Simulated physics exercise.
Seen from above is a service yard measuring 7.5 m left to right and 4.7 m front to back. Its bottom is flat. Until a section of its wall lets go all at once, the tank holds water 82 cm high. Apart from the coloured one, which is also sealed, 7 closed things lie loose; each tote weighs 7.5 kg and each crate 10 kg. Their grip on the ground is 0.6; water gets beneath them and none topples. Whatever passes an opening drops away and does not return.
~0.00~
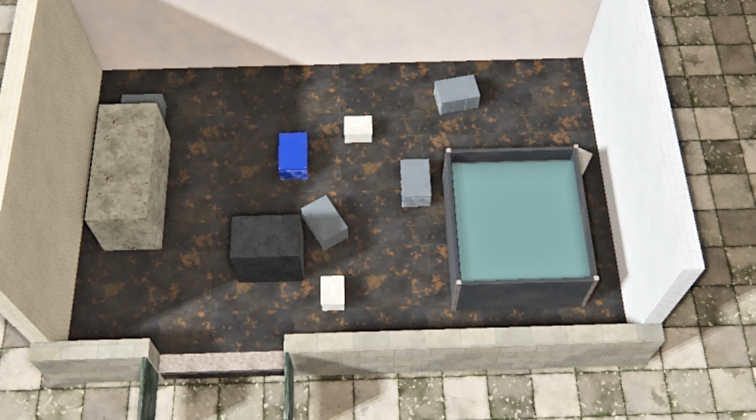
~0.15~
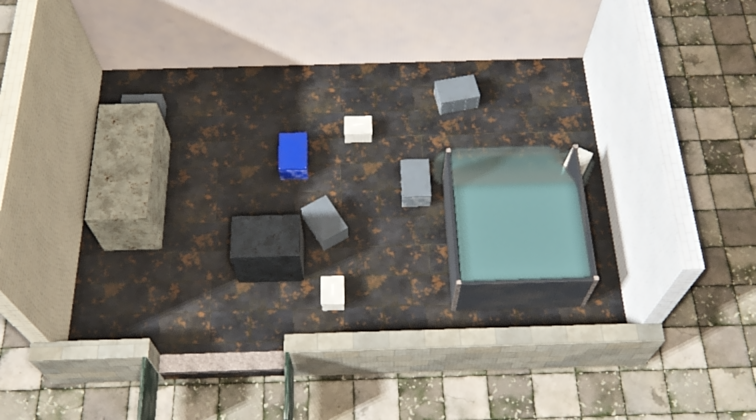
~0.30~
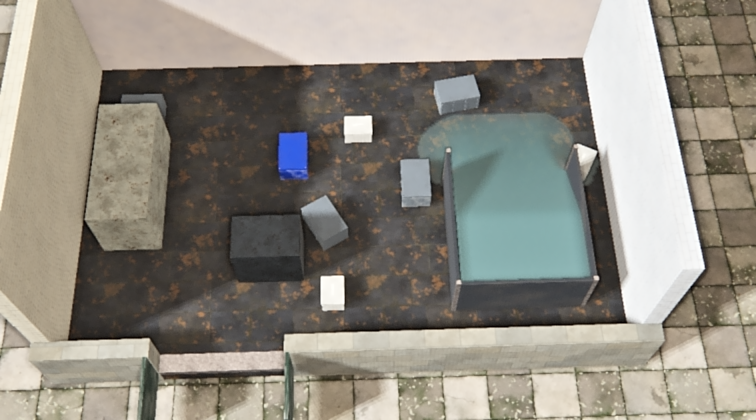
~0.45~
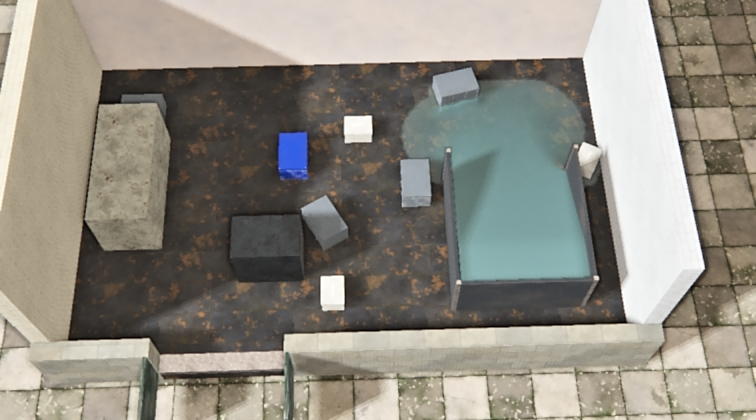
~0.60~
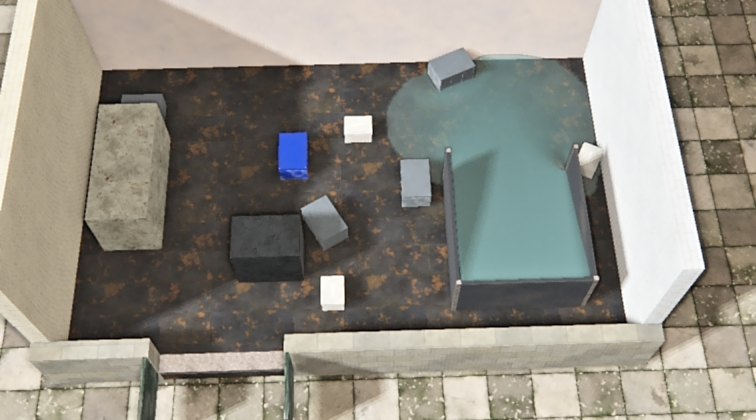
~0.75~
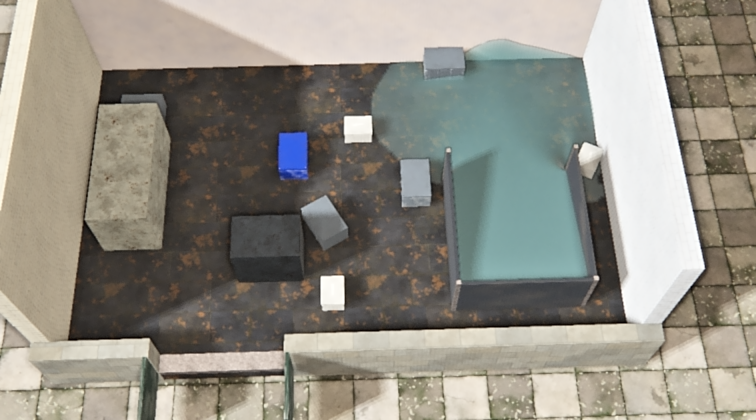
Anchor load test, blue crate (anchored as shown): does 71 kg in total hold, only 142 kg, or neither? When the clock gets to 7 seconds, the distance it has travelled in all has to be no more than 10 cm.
71 kg holds.
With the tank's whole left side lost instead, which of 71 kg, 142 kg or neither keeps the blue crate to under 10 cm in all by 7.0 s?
Answer: The big one only.
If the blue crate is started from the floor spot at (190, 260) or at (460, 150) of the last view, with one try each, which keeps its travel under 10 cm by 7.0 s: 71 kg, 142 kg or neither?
In turn: The smaller is enough; only the larger holds.
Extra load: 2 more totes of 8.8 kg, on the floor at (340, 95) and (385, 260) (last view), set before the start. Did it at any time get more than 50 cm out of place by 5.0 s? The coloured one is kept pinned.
Beyond the mark, below the mark.
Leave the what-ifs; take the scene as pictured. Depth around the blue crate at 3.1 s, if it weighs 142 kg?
Close to 6 cm deep.
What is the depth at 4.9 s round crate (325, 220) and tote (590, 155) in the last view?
Roughly 6 and 8 cm.
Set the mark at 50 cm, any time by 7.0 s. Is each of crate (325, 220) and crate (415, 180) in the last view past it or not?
Taking them as listed: Beyond and not beyond.
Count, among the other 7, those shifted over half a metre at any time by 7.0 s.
The answer here is 4.
After 1.4 s the blue crate would be 0 cm from its start with 71 kg and 0 cm from its start with 142 kg; 0 cm of water round it then.
After 3.1 s the blue crate would be 0 cm from its start with 71 kg and 0 cm from its start with 142 kg; 6 cm of water round it then.
After 4.9 s the blue crate would be 0 cm from its start with 71 kg and 0 cm from its start with 142 kg; 6 cm of water round it then.
After 7.0 s the blue crate would be 0 cm from its start with 71 kg and 0 cm from its start with 142 kg; 7 cm of water round it then.
